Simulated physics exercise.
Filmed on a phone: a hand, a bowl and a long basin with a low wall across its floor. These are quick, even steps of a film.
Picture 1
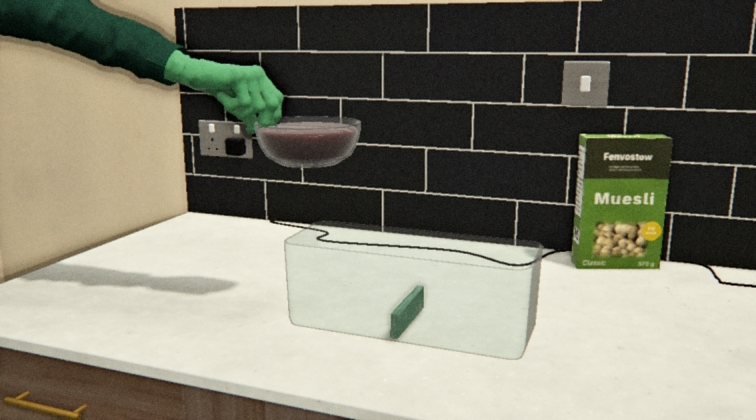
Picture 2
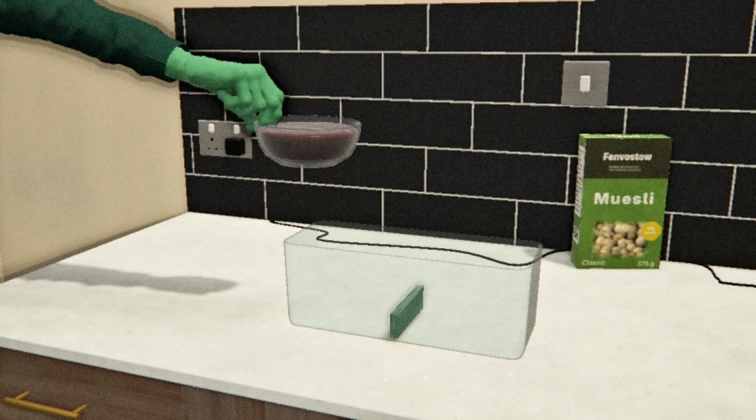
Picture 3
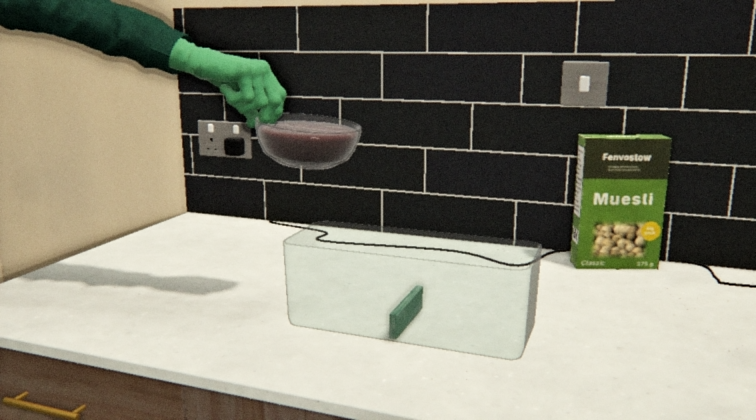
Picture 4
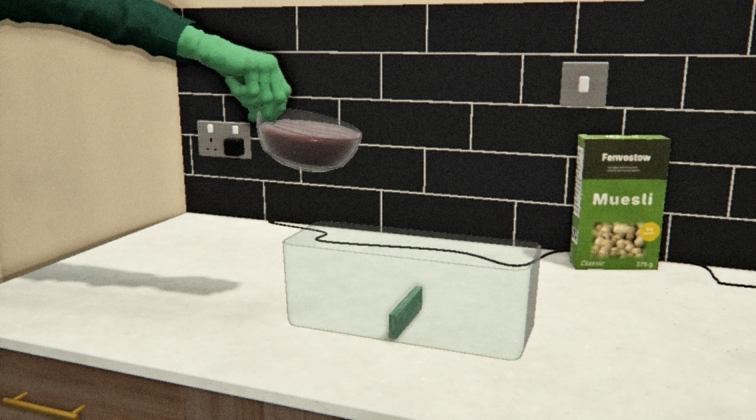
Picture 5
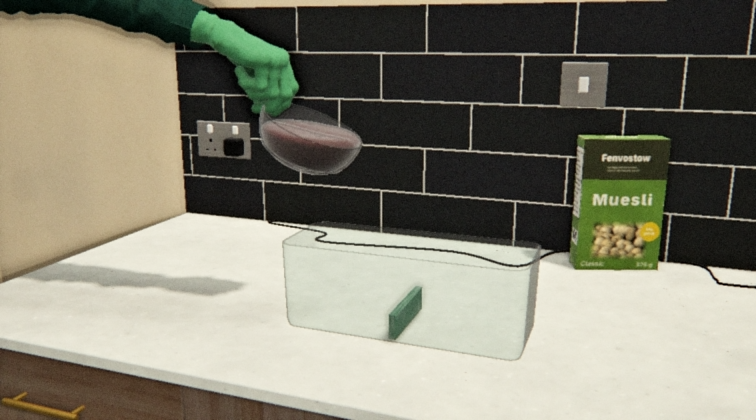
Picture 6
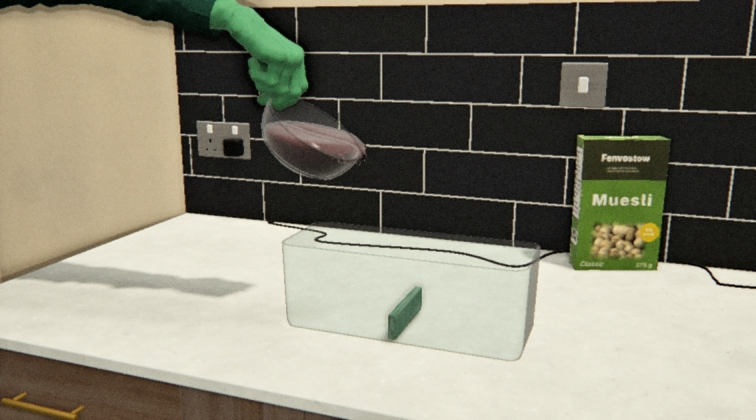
A green-gloved hand in a dark green sleeve reaches in from the upper left of a kitchen, seen from slightly above the pale worktop, holding a clear bowl of dull reddish liquid. Below sits a long see-through basin with a low green wall inside, before black tiles, a socket, a cable and a green muesli box at right. The hand rises and tilts the bowl rightward, slowly then more steeply, and the liquid reaches over its lowered right edge.
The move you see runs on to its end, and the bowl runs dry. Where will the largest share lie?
It is the left-hand one.
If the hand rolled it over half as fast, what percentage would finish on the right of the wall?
Near 40 %.
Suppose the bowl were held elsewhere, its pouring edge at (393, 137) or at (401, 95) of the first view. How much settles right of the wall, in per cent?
The first gives 65 %, the second 75 %.
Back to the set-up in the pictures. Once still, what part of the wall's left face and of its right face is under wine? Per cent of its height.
Near 60 on the left, 20 on the right.
A moment on, the tilt is 97° and 7 per cent is still to pour, 46 is left of the wall and 4 right of it.
Next, the tilt is 101° and 0 per cent is still to pour, 79 is left of the wall and 14 right of it.
Then the tilt is 101° and 0 per cent is still to pour, 67 is left of the wall and 20 right of it.
Later the tilt is 101° and 0 per cent is still to pour, 67 is left of the wall and 21 right of it.
In the end 67 per cent lies left of the wall, 21 right of it and 12 outside.
